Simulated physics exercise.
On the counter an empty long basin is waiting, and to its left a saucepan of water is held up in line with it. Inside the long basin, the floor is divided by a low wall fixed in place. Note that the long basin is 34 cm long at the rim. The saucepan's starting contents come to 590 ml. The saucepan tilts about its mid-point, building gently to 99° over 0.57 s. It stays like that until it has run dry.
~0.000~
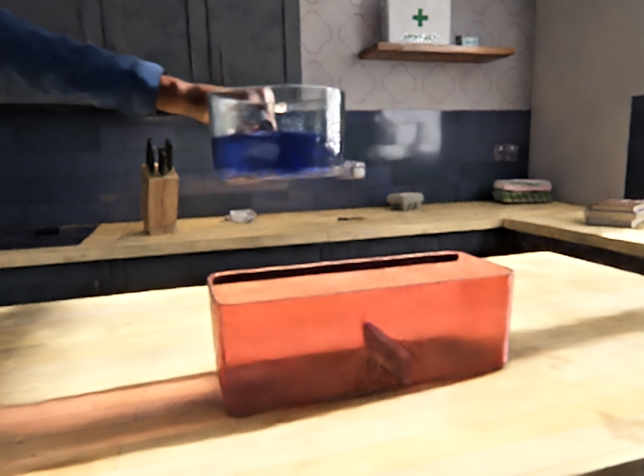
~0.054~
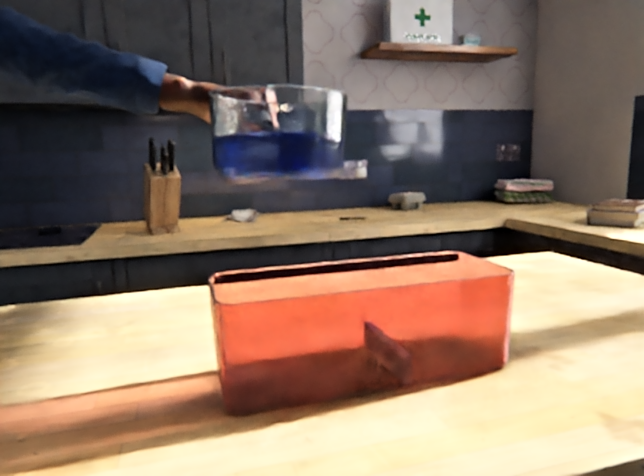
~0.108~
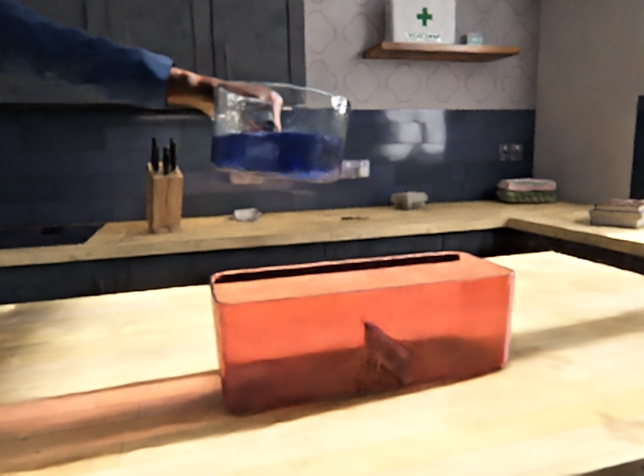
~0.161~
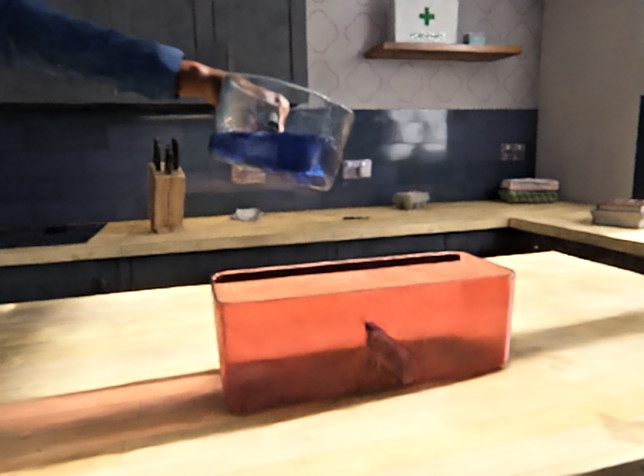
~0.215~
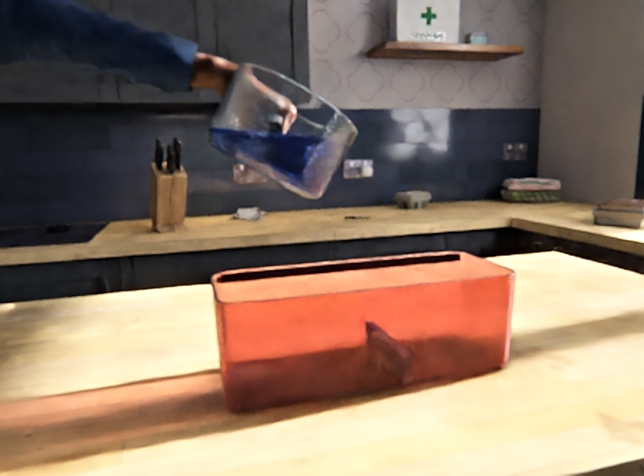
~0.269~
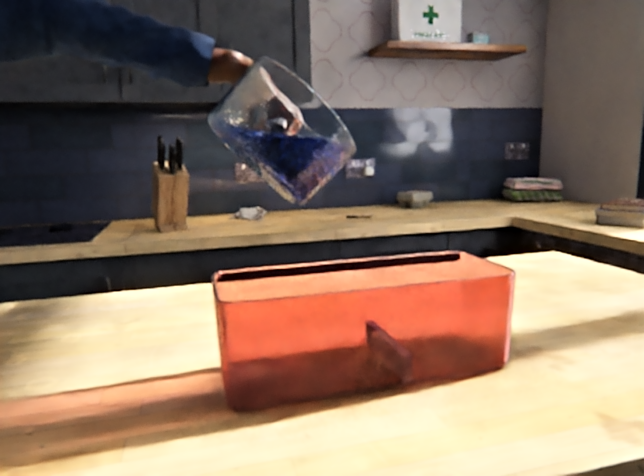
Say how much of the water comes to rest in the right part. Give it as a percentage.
About 47 per cent comes to rest there.
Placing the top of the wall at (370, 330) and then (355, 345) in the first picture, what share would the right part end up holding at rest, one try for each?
Around 85 and 85 percent, in that order.
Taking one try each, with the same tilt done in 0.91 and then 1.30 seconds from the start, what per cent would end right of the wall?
Some 60 and 60 per cent, in that order.
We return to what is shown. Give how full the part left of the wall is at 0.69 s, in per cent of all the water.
Roughly 28 per cent.
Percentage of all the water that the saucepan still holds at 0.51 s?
At that time about 36 in a hundred parts are still held.
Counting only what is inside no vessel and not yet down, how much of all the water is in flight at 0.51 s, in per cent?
Some 48 per cent, I reckon.
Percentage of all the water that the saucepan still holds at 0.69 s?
Close to 14 in a hundred.
After 0.51 s the tilt is 96° and 36 per cent is still to pour, 6 is left of the wall and 11 right of it.
After 0.69 s the tilt is 99° and 13 per cent is still to pour, 28 is left of the wall and 47 right of it.
After 0.87 s the tilt is 99° and 3 per cent is still to pour, 43 is left of the wall and 47 right of it.
After 1.07 s the tilt is 99° and 1 per cent is still to pour, 50 is left of the wall and 47 right of it.
In the end 51 per cent lies left of the wall, 47 right of it and 1 outside.
